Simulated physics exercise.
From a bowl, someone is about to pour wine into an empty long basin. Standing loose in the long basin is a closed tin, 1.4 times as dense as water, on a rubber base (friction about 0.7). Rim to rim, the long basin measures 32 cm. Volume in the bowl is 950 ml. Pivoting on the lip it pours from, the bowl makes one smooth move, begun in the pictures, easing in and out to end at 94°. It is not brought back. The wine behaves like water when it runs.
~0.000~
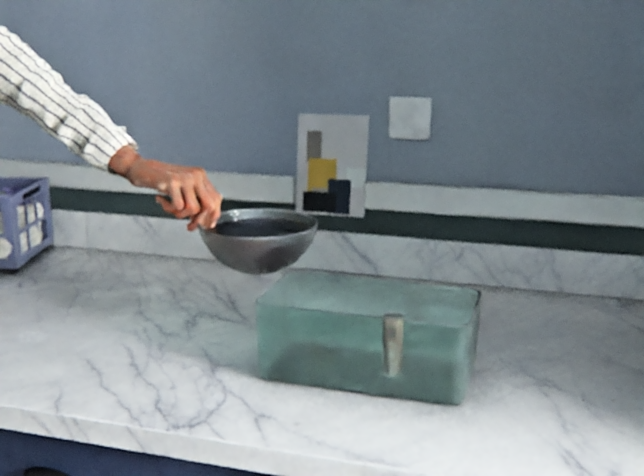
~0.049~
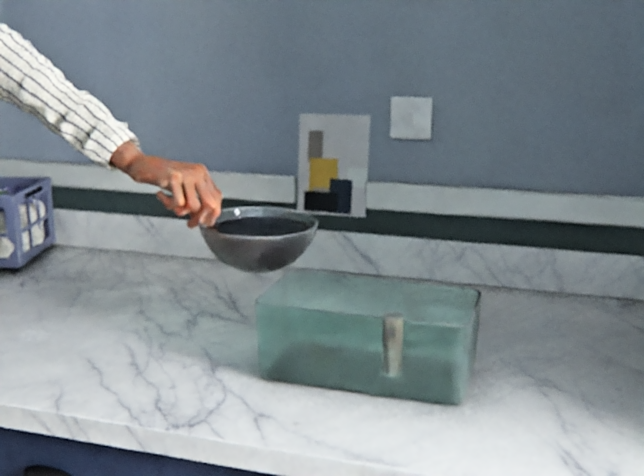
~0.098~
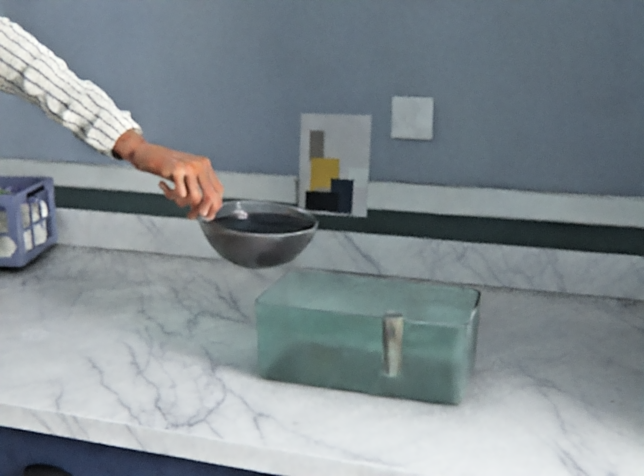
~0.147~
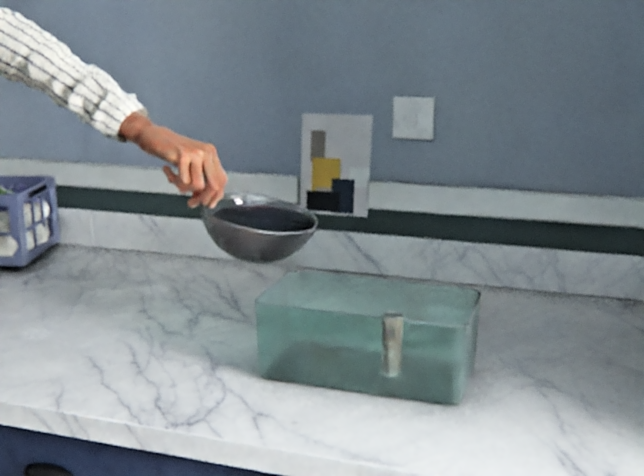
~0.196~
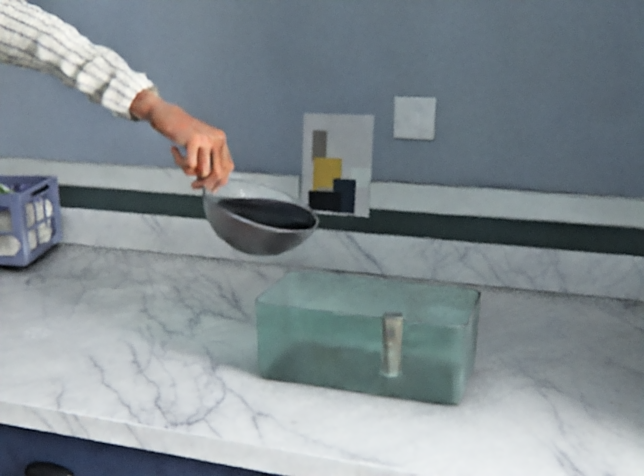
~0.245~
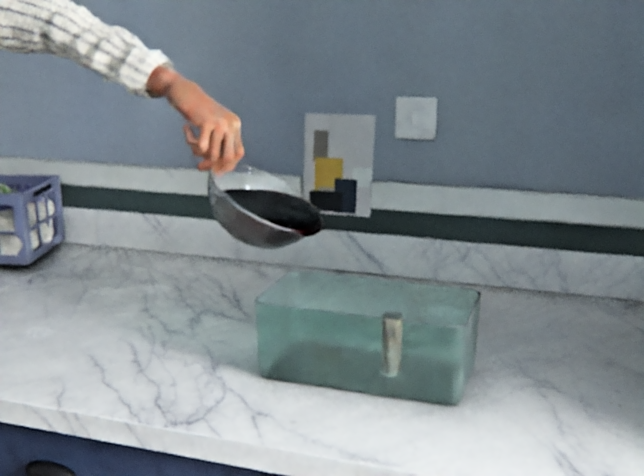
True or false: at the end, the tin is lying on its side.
False.
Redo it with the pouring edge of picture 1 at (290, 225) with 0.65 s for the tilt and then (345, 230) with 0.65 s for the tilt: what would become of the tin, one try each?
Run one: It tumbles. Run two: It does not tip.
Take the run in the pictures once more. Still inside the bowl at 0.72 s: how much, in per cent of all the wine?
I reckon near 0 per cent still sits there.
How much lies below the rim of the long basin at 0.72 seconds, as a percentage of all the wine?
That comes to about 94 percent.
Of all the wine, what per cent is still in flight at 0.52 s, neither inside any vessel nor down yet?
58 per cent.
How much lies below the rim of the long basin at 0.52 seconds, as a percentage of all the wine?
At that time the basin holds about 20 per cent of the liquid.
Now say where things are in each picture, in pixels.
Tilt 0°; pouring edge (315, 229); surface from (209, 226) to (312, 234); the long basin's rim runs from (272, 288) to (476, 308); the tin's top is at (394, 317), in the first frame.
Tilt 1°; pouring edge (315, 228); surface from (210, 224) to (313, 233), in the second frame.
Tilt 5°; pouring edge (314, 228); surface from (210, 220) to (313, 230), in the third frame.
Tilt 11°; pouring edge (314, 229); surface from (212, 213) to (314, 226), in the fourth frame.
Tilt 20°; pouring edge (314, 229); surface from (215, 203) to (316, 223); 2 per cent is over the edge, in the fifth frame.
Tilt 29°; pouring edge (314, 229); surface from (219, 192) to (310, 218); 6 per cent is over the edge, in the sixth frame.
After 0.52 s the tilt is 84° and 23 per cent is still to pour; the tin stands where it began.
After 0.72 s the tilt is 94° and 0 per cent is still to pour; the tin stands where it began.
After 0.92 s the tilt is 94° and 0 per cent is still to pour; the tin stands where it began.
After 1.15 s the tilt is 94° and 0 per cent is still to pour; the tin stands where it began.
In the end the tin stands where it began.
